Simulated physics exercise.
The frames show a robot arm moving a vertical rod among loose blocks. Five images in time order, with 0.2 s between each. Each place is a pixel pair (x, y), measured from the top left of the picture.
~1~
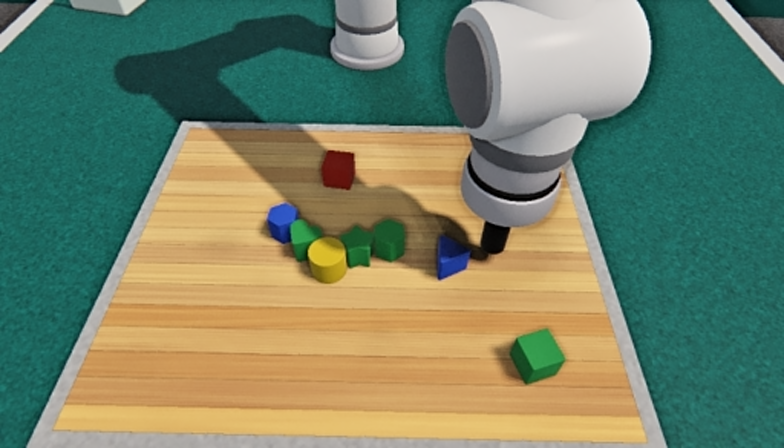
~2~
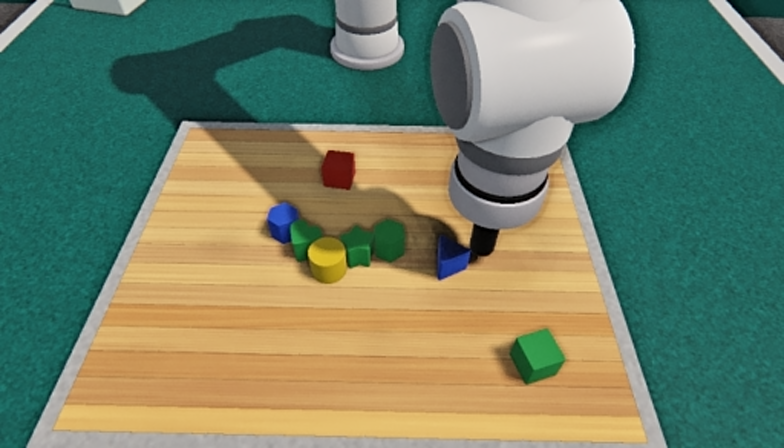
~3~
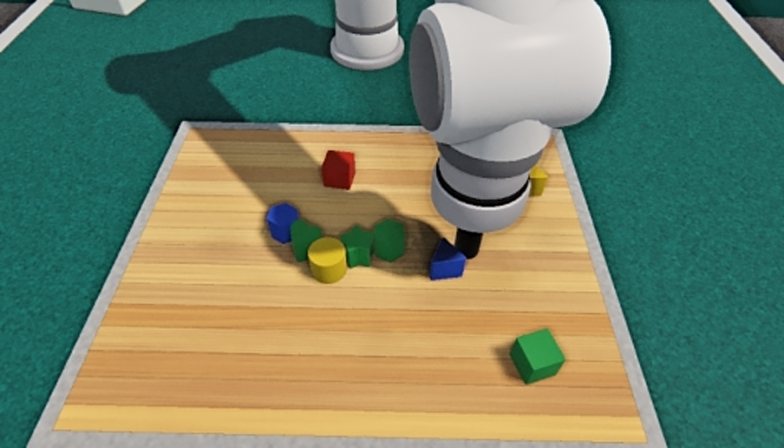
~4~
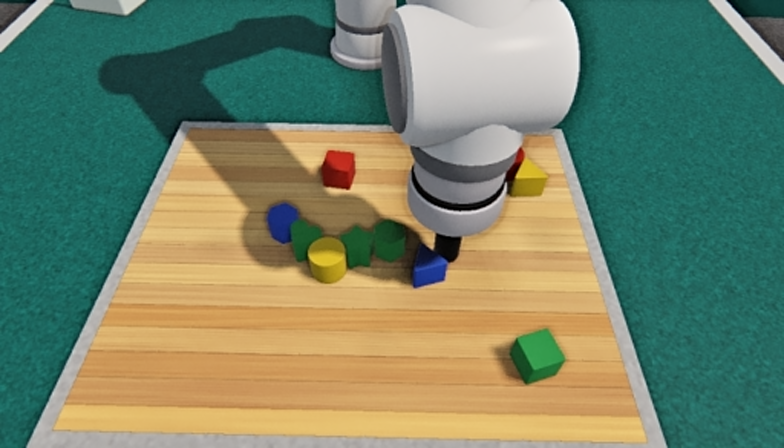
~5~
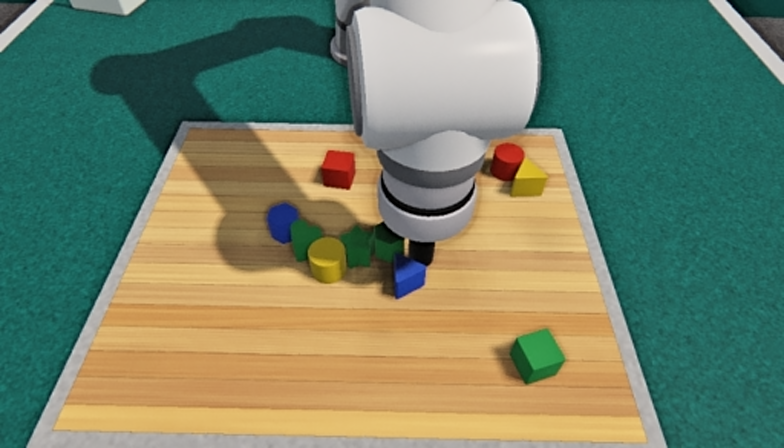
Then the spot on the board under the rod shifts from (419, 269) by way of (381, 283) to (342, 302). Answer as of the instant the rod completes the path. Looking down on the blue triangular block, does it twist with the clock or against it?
Looking down: Anticlockwise.
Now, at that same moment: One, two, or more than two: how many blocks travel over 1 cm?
I expect one block to move.
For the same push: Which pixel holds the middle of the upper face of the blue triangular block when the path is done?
The point I'd pick in the picture is (377, 291).
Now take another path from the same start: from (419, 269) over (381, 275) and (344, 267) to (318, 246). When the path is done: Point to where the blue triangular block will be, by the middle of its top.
I'd say the blue triangular block ends with its top centre at (389, 278).
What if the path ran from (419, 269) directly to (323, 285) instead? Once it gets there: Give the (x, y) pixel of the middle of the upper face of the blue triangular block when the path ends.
It should be at about (388, 278).
The first path, step by step. Halfway along, rod at (380, 274); blue triangular block at (381, 287), turned 40° anticlockwise.
At the end, rod at (340, 292); green hexagonal block still; blue triangular block at (377, 291), turned 60° anticlockwise.
